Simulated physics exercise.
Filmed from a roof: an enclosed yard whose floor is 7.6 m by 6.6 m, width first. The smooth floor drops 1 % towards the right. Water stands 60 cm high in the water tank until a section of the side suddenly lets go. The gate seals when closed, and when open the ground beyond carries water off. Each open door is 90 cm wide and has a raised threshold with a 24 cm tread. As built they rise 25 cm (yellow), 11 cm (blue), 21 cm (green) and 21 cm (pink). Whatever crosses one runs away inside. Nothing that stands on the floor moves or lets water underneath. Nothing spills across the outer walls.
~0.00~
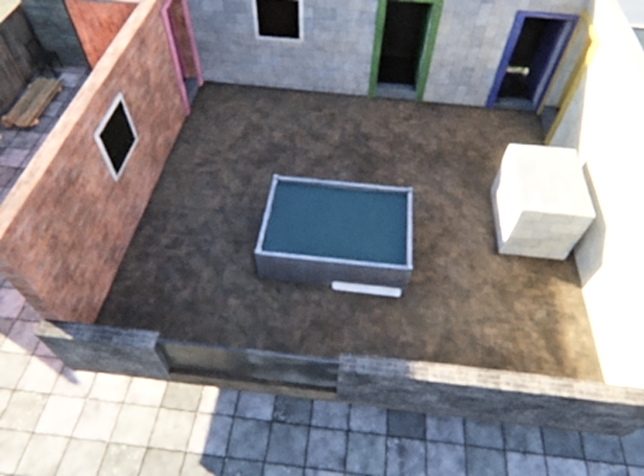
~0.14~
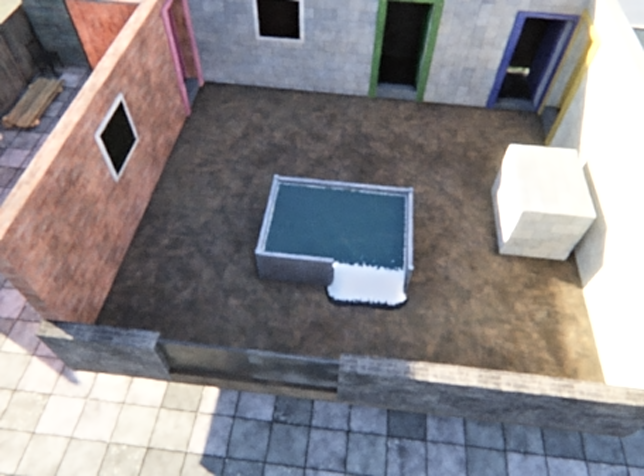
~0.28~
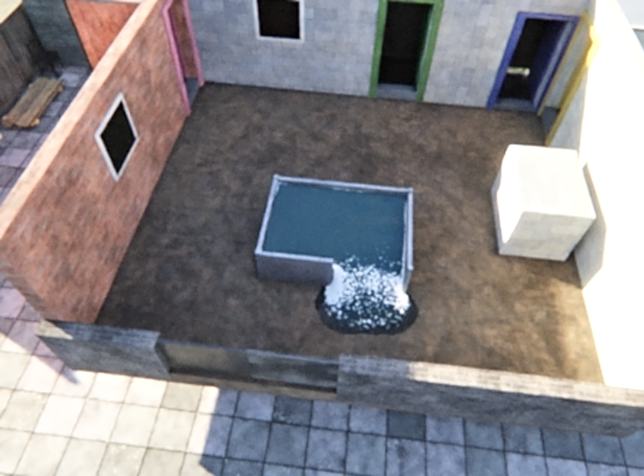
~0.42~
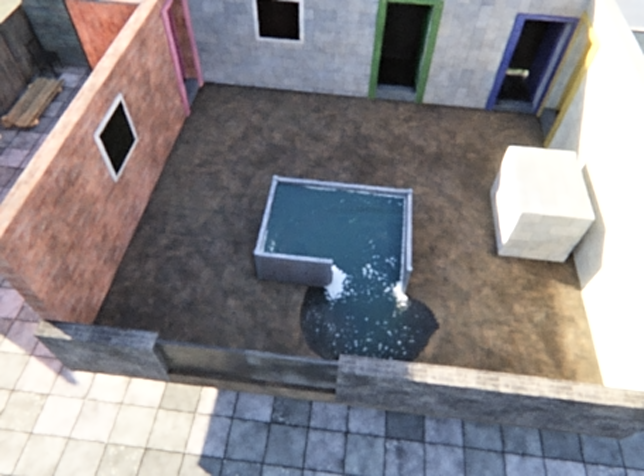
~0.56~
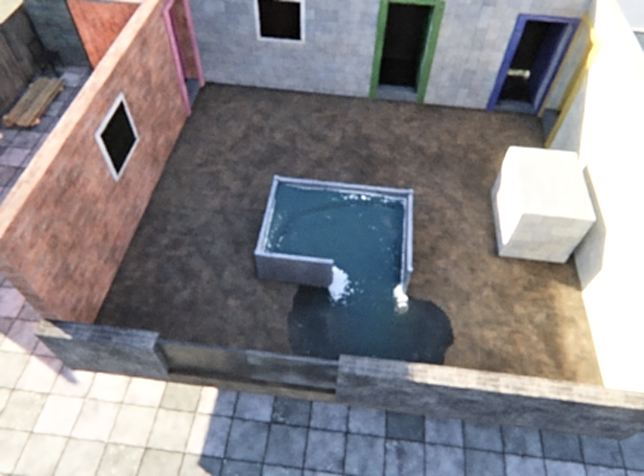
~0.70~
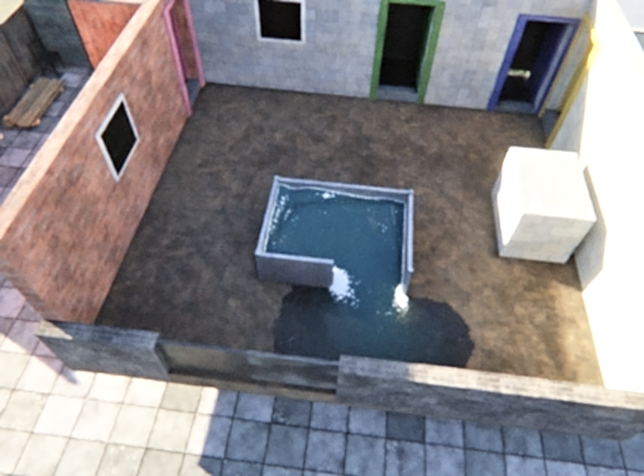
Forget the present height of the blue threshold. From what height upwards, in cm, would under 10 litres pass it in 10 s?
It would have to be roughly 5.5 cm high.
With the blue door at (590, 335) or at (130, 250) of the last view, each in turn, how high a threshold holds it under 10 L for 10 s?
Roughly 19 and 7.5 cm.
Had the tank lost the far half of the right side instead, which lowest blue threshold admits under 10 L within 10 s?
Then roughly 12.0 cm.
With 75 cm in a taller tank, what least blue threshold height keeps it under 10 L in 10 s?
Then roughly 8.0 cm.
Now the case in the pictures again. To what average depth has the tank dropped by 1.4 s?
Some 40 cm.
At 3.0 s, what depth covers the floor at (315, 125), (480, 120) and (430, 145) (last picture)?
Roughly 0, 0 and 0 cm, in turn.
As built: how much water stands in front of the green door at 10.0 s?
About 7.5 cm.
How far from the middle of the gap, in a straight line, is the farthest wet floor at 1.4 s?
About 3.2 m.
After 1.4 s water covers 10 % of the floor, deepest (40 cm) near (367, 370); it has not reached the blue door.
After 3.0 s water covers 30 % of the floor, deepest (29 cm) near (611, 414); it has not reached the blue door.
After 10.0 s water covers 95 % of the floor, deepest (12 cm) near (585, 410); 4 cm at the blue door, 0 litres in over its 11 cm threshold.
At the blue door as built, the water arrived by 4.4 s and peaked near 8 cm at 5.4 s.
With a threshold of 5 cm, 14 litres would have come in within the 10 s; with 6.5 cm, 5 litres. So under 10 litres takes about 5.5 cm.
